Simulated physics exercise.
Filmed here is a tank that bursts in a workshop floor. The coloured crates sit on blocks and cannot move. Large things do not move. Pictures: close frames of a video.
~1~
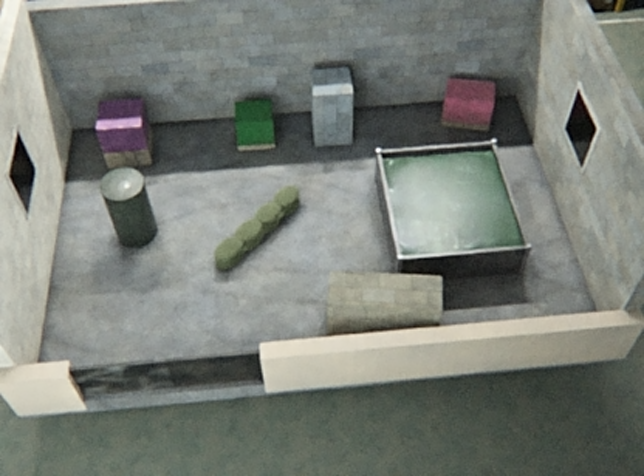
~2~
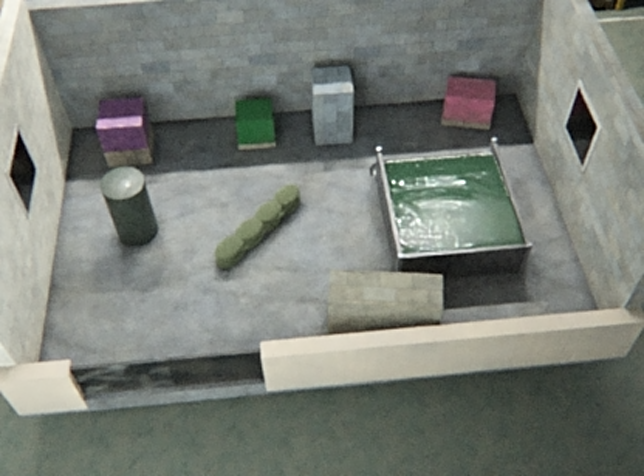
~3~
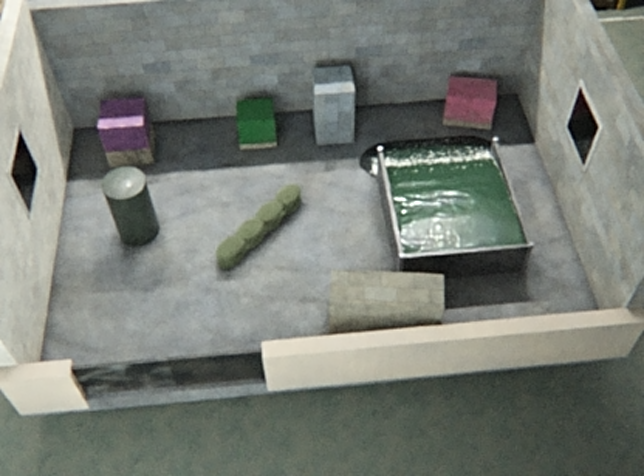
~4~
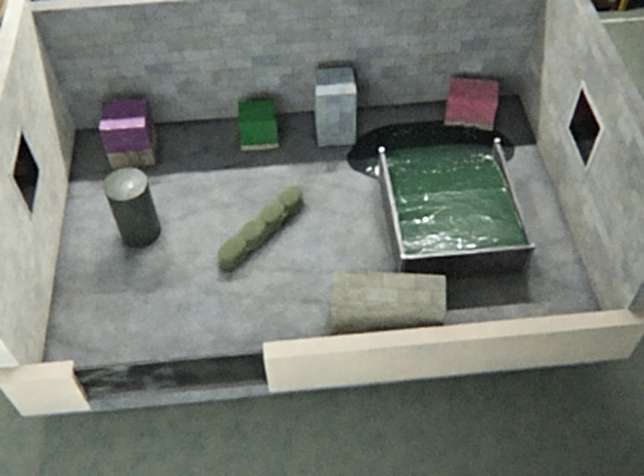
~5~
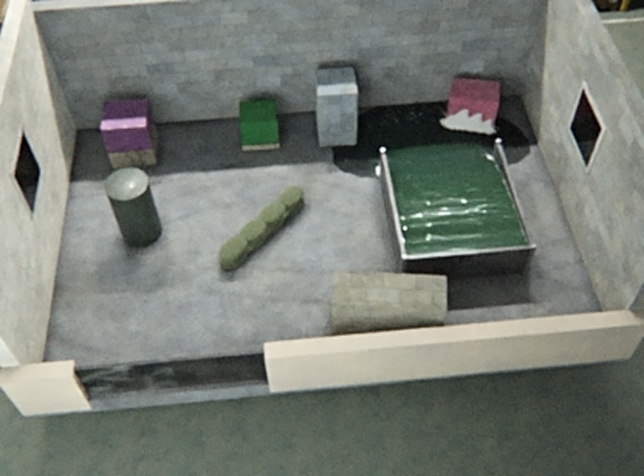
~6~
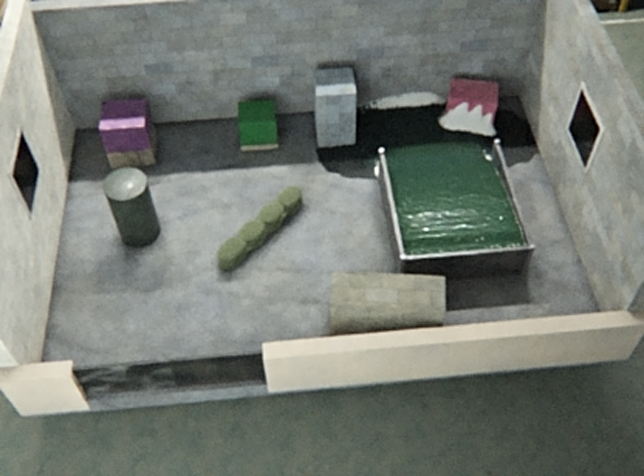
A tank of green water bursts at its far side and dark water spreads across the floor.
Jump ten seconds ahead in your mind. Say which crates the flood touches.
My prediction: The pink crate is left wet; the green crate is left wet; the purple crate is left dry.
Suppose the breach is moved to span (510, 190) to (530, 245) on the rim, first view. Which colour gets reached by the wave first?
First in line is the pink one.
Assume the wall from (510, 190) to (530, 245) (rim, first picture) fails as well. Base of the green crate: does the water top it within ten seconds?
As far as I can tell, the green one stays clear.
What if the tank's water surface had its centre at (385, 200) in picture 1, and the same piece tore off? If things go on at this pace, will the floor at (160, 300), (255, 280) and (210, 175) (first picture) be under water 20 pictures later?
As listed: Clear, clear, awash.
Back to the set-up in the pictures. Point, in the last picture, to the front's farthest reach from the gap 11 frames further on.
The farthest wet spot is near (186, 126).
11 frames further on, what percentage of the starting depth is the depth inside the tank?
Roughly 36 percent.
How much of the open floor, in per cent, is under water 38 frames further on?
My guess is around 90 in a hundred.
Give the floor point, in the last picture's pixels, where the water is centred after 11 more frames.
My pick is pixel (427, 163).
A moment on, water covers 15 % of the floor; the pink crate water round its plinth, the green crate water round its plinth, the purple crate not reached.
Next, water covers 25 % of the floor; the pink crate water round its plinth, the green crate water round its plinth, the purple crate not reached.
Then, water covers 50 % of the floor; the pink crate water round its plinth, the green crate water round its plinth, the purple crate water round its plinth.
Later, water covers 90 % of the floor; the pink crate water round its plinth, the green crate water round its plinth, the purple crate water round its plinth.
In the end, water covers 100 % of the floor; the pink crate was topped, the green crate was topped, the purple crate stayed above the water.
